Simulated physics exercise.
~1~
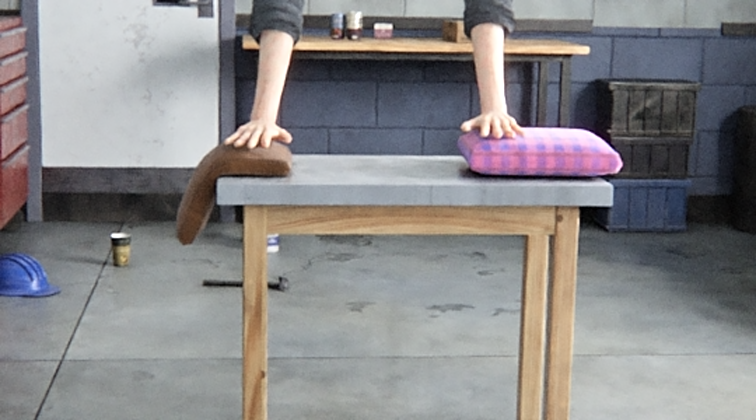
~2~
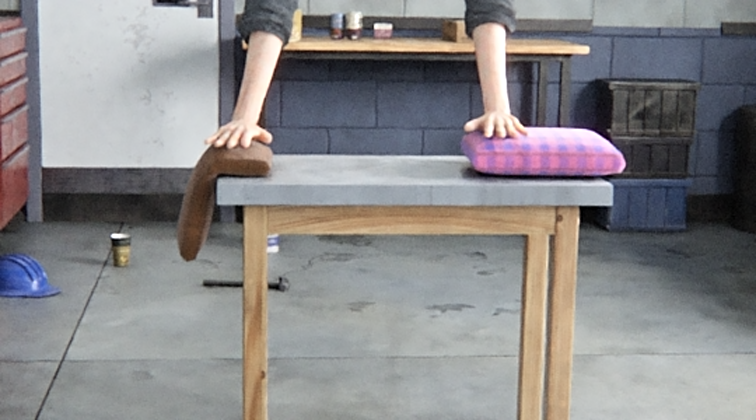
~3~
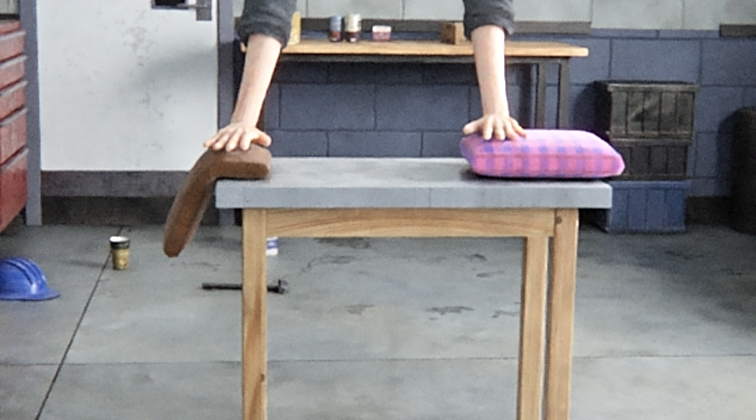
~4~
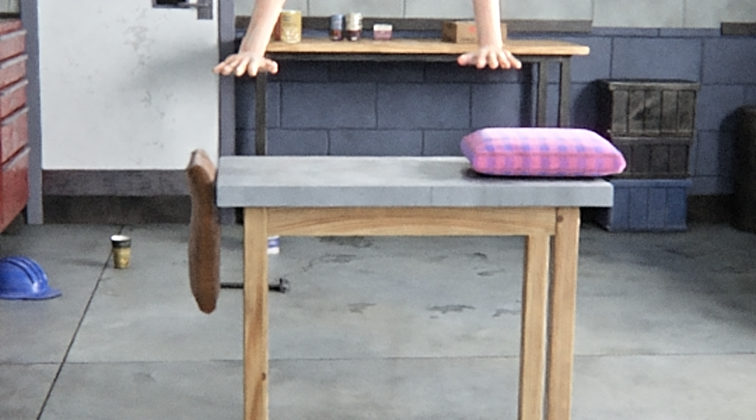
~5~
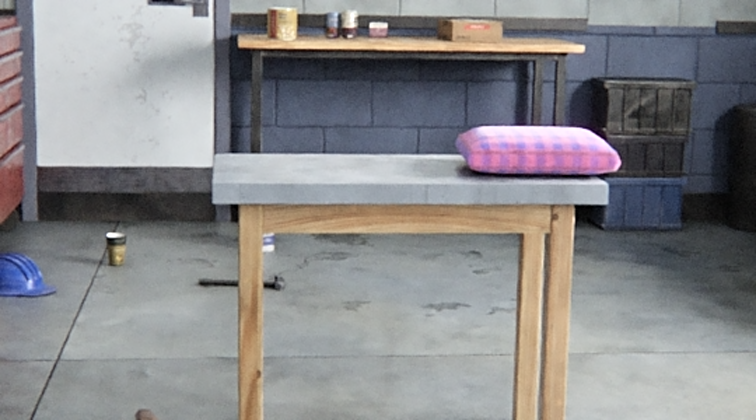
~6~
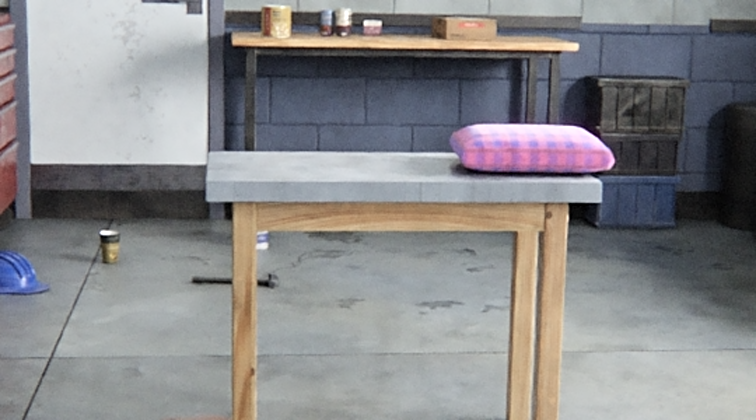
In a workshop, hands release a brown folded blanket that falls off the table, leaving the pink cushion.
